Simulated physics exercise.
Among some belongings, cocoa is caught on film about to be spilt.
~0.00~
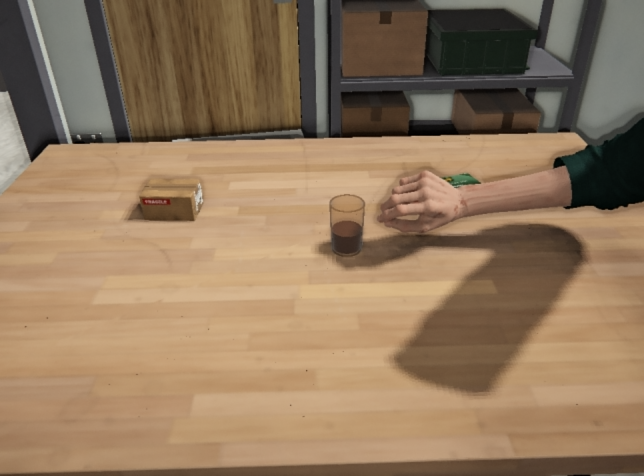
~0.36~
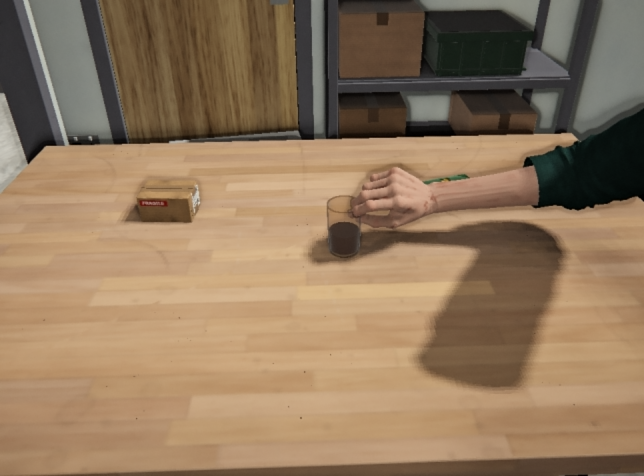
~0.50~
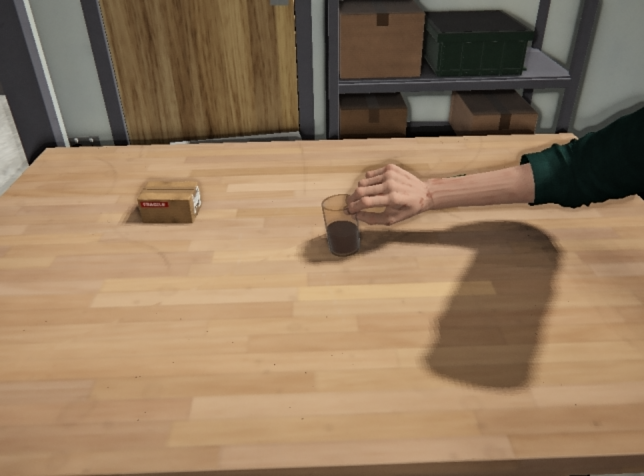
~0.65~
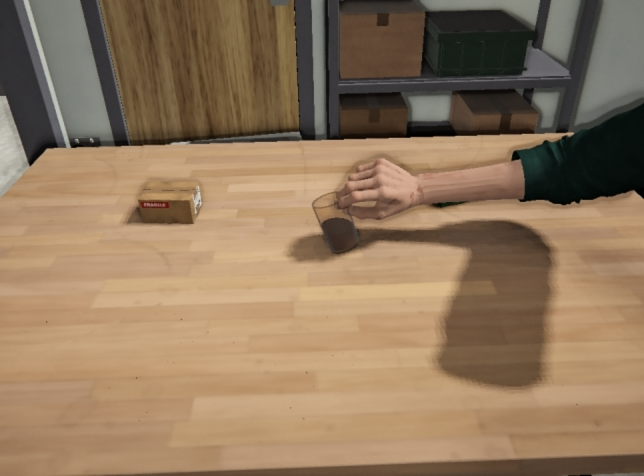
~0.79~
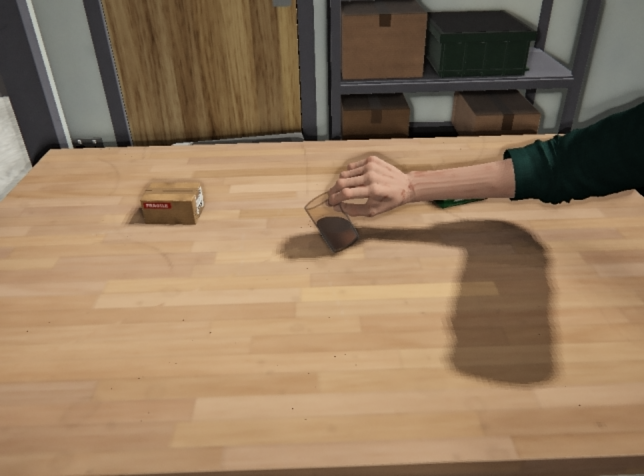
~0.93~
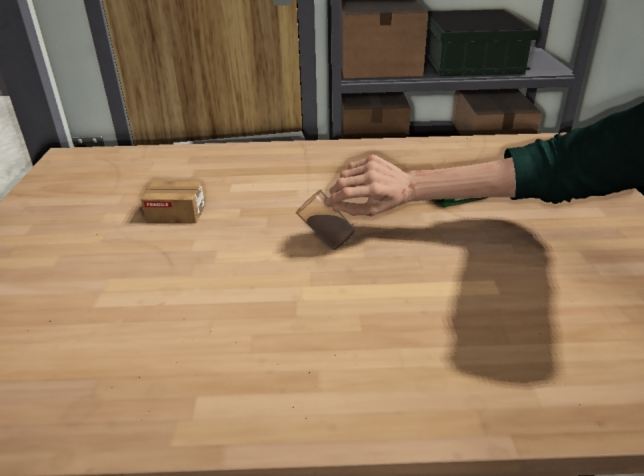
A hand in a dark green sleeve reached in from the right to a glass of dark drink on a wooden table and pushed it, tilting it steadily leftward, while a small box sat still.
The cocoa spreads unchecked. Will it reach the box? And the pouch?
Box becomes wet, pouch comes out dry.
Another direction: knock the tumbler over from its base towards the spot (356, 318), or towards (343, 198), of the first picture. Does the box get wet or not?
One: It escapes. Two: It escapes.
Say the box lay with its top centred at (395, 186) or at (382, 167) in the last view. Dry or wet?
Try 1 - it is not hit; try 2 - it is not hit.
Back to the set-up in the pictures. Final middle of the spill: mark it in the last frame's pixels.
(202, 214).
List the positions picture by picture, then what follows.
In the first frame, it stands upright; tumbler (347, 225) about a third full; box (170, 187); pouch (456, 184).
In the second frame, it is being nudged; tumbler about a third full, surface at (344, 230).
In the third frame, it is being nudged; tumbler (342, 224) about a third full.
In the fourth frame, it is being nudged; tumbler about a third full, surface at (338, 226); box (169, 190).
In the fifth frame, it is being nudged; tumbler (332, 220) tipped 30°.
In the sixth frame, it is falling; tumbler (325, 219) tipped 45°; box (172, 190); pouch (457, 185).
By 1.5 s, the puddle covers about as much as a plate; the box is in it; the pouch is clear of it.
By 3.6 s, the puddle covers about as much as a plate; the box is in it; the pouch is clear of it.
